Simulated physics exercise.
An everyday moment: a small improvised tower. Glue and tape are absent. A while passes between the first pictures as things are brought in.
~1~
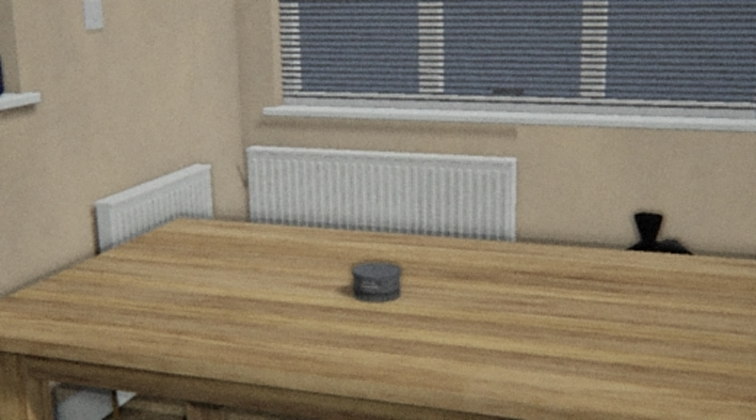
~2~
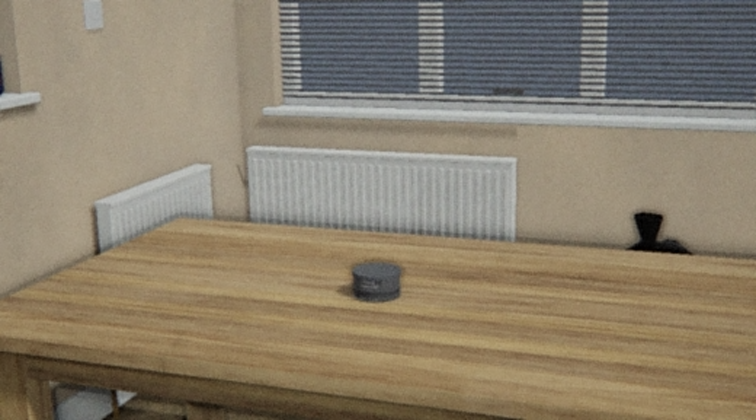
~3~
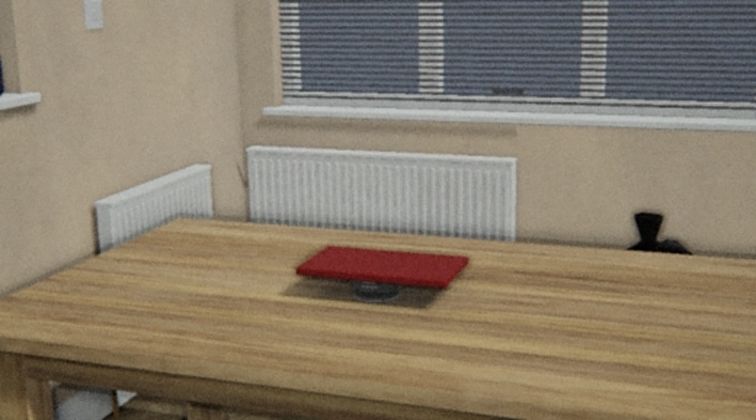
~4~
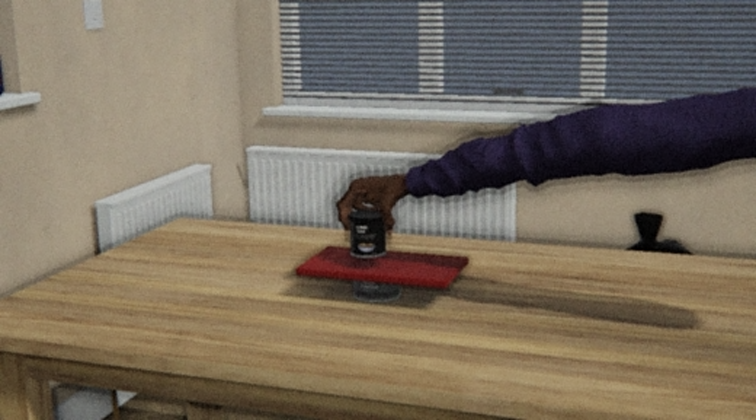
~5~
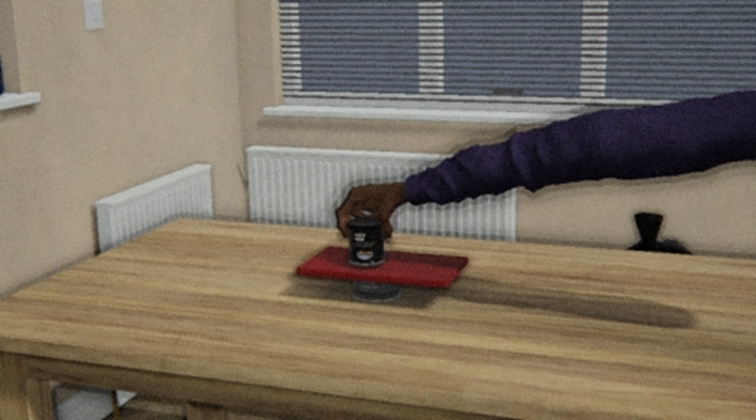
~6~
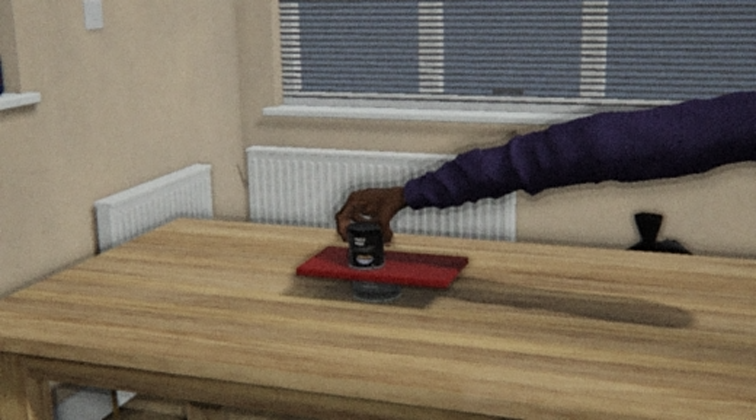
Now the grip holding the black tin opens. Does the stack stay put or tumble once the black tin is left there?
Looks to me like it is stable after that.
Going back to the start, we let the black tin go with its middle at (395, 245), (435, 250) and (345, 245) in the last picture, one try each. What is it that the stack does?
The first time it stays standing, the second time it collapses, and the third time it stays standing.
Then, 0.60 s past the last view, nothing moves.
Then, 1.40 s past the last view, black tin resting near (366, 246).
Finally, all 3 still in place. Final places as the last picture's camera would see them, black tin near (366, 246). The stack holds.
